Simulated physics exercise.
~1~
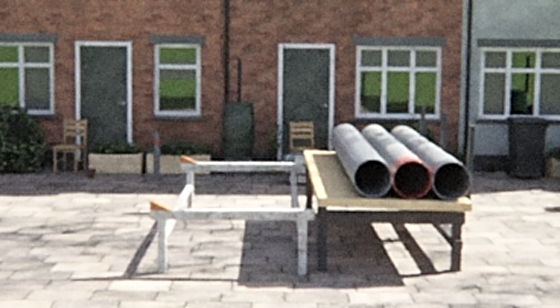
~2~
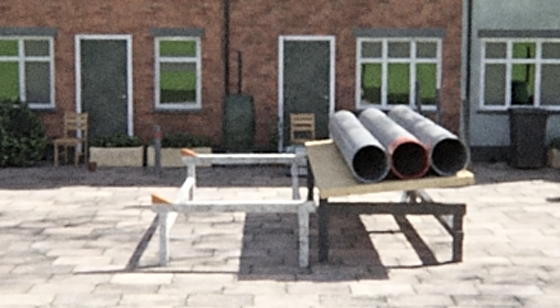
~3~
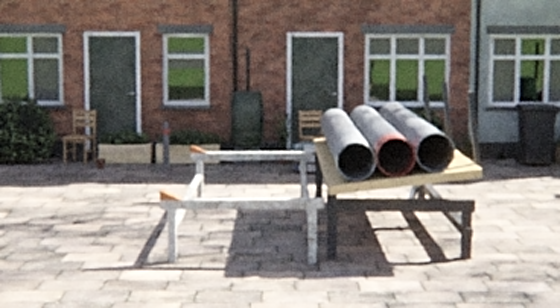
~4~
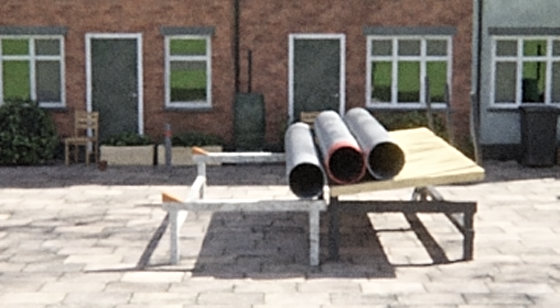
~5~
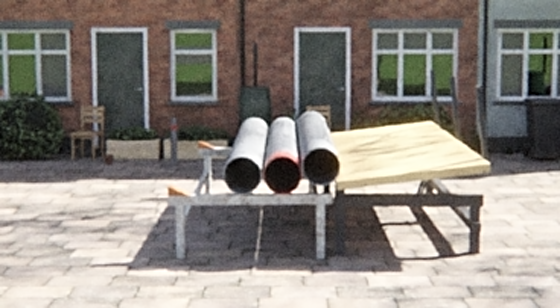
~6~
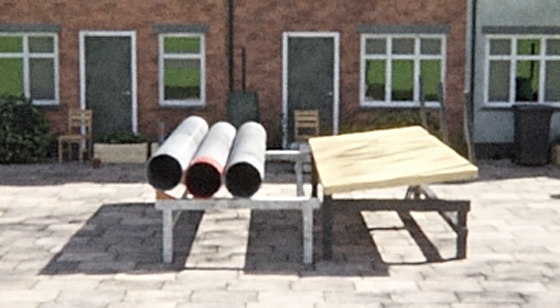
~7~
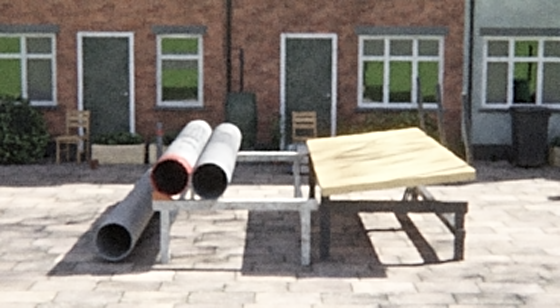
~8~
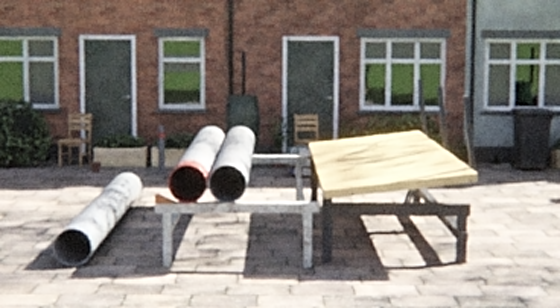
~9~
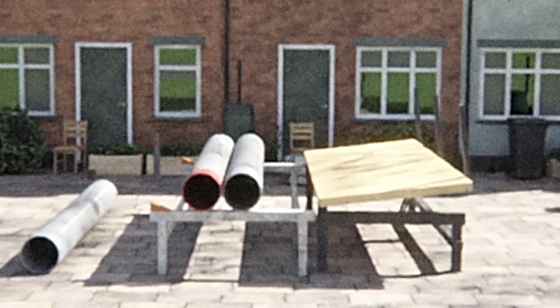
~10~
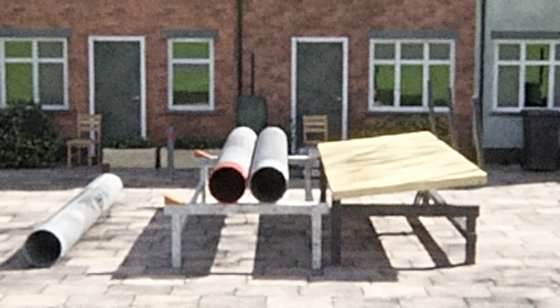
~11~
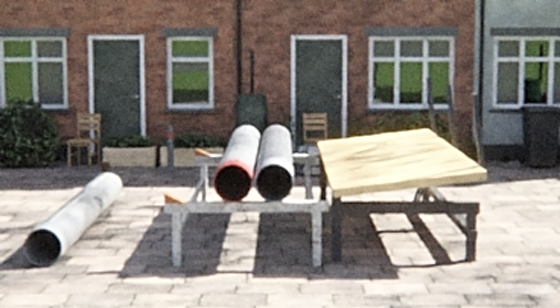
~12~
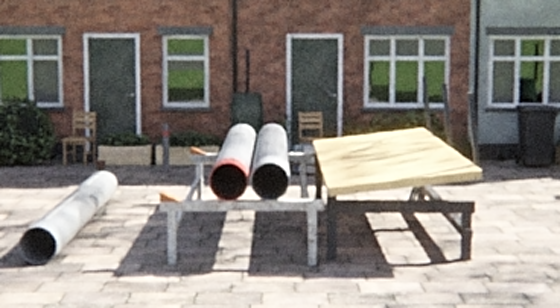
On a paved yard in front of brick houses, three pipes, the middle one red-rimmed, lie side by side on a wooden deck next to a pale open rack. The deck's right edge rises, and the pipes roll left together, crossing onto the rack. They carry on to its left end, where the leading grey pipe goes over and drops to the paving. It rolls a little farther left, while the red one stops short and drifts back right with the last pipe. Finally those two rest side by side on the rack, the deck still tilted.
